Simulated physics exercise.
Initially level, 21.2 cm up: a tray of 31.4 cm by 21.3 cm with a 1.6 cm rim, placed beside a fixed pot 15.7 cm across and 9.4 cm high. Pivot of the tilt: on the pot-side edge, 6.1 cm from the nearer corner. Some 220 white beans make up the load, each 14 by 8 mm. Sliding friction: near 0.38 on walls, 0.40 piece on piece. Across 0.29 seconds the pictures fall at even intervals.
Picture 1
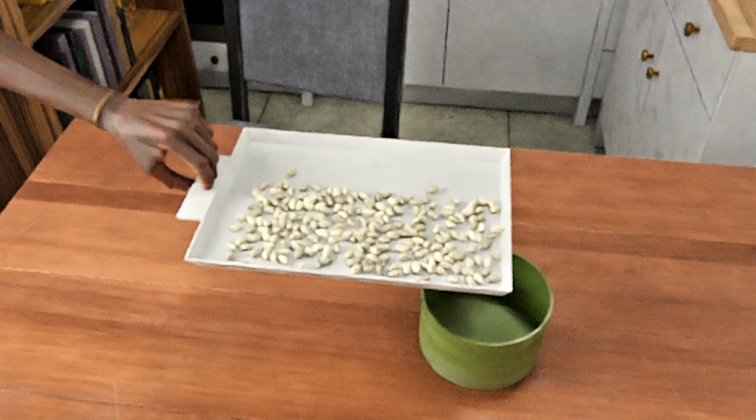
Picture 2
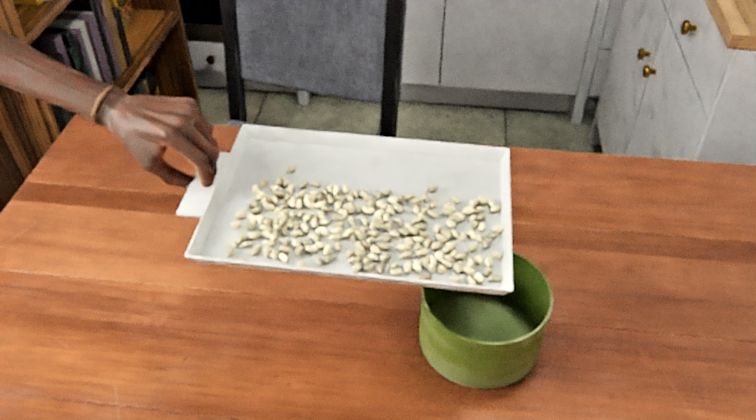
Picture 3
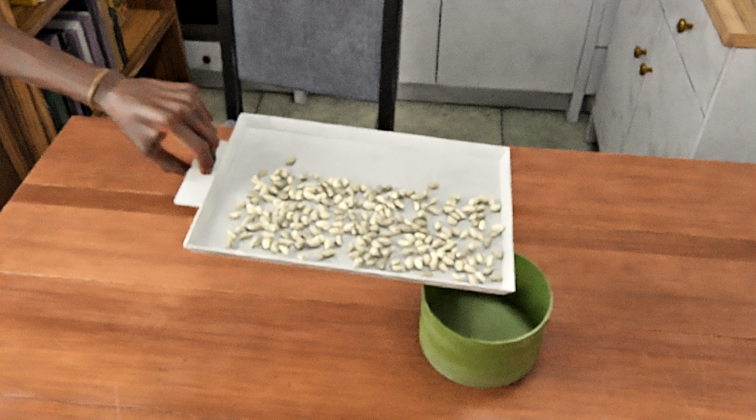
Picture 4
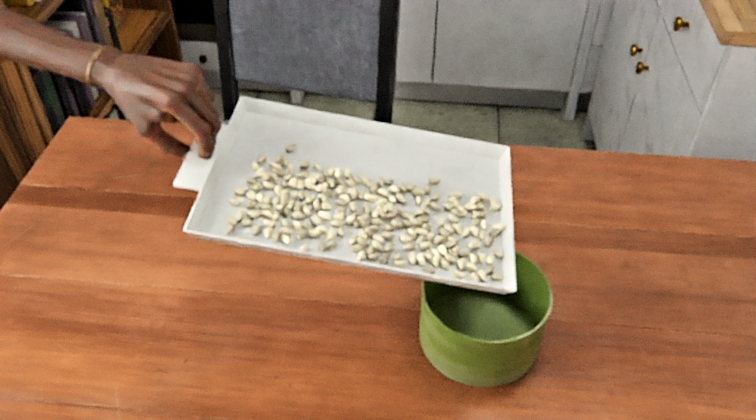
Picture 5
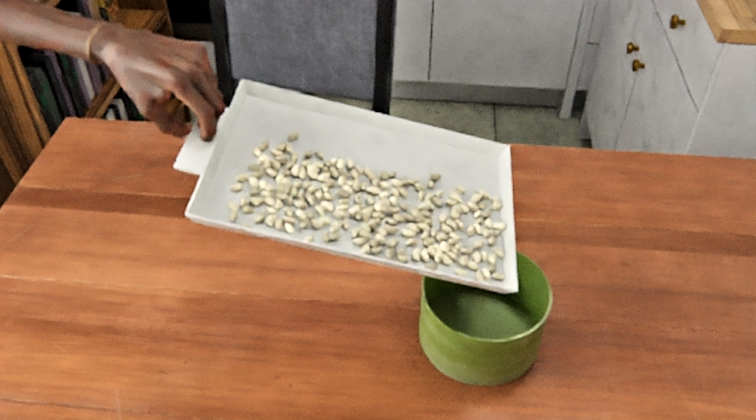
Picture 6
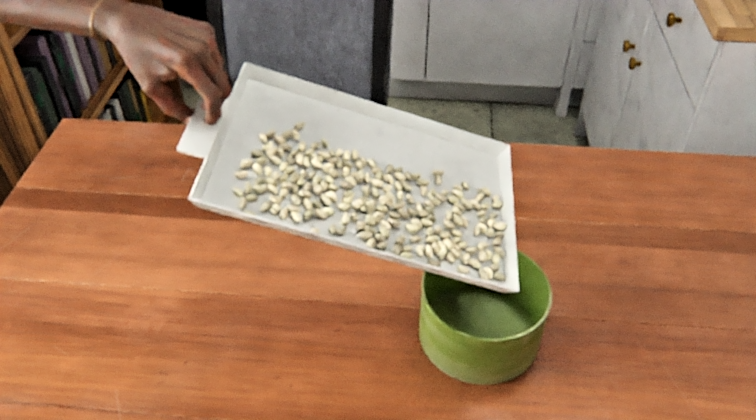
On a wooden table, a hand at the left gripped a white tray of pale beans above a green pot, then steadily raised that end, slanting the tray down toward the pot.
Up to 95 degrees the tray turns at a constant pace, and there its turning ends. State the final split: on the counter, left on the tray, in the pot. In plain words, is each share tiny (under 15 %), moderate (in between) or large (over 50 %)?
Counter: Large; tray: Tiny; pot: Moderate.
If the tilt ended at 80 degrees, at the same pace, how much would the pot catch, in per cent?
I'd expect some 35 per cent in the pot.
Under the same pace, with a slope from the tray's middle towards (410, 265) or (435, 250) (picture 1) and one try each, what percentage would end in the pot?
Roughly 0 per cent on the first try and 0 per cent on the second.
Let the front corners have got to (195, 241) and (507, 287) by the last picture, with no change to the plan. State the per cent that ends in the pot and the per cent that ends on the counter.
That works out as pot 0 and counter 100.
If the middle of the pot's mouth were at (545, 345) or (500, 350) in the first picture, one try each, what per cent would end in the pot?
75 % and 50 %.
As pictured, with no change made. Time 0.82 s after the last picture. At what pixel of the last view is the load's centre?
The middle of the load should be at about (533, 352) by then.
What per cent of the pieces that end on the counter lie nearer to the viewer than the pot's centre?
70 %.
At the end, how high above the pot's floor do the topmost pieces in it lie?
I'd say near 1.0 centimetres.
Then, 0.49 s after the last picture, tilt 54 degrees; the tray holds 85 %, the pot 0 %.
Then, 0.82 s after the last picture, tilt 79 degrees; the tray holds 15 %, the pot 20 %.
Then, 1.24 s after the last picture, tilt 95 degrees; the tray holds 0 %, the pot 30 %.
In the end, counter 70 %, tray 0 %, pot 30 %.
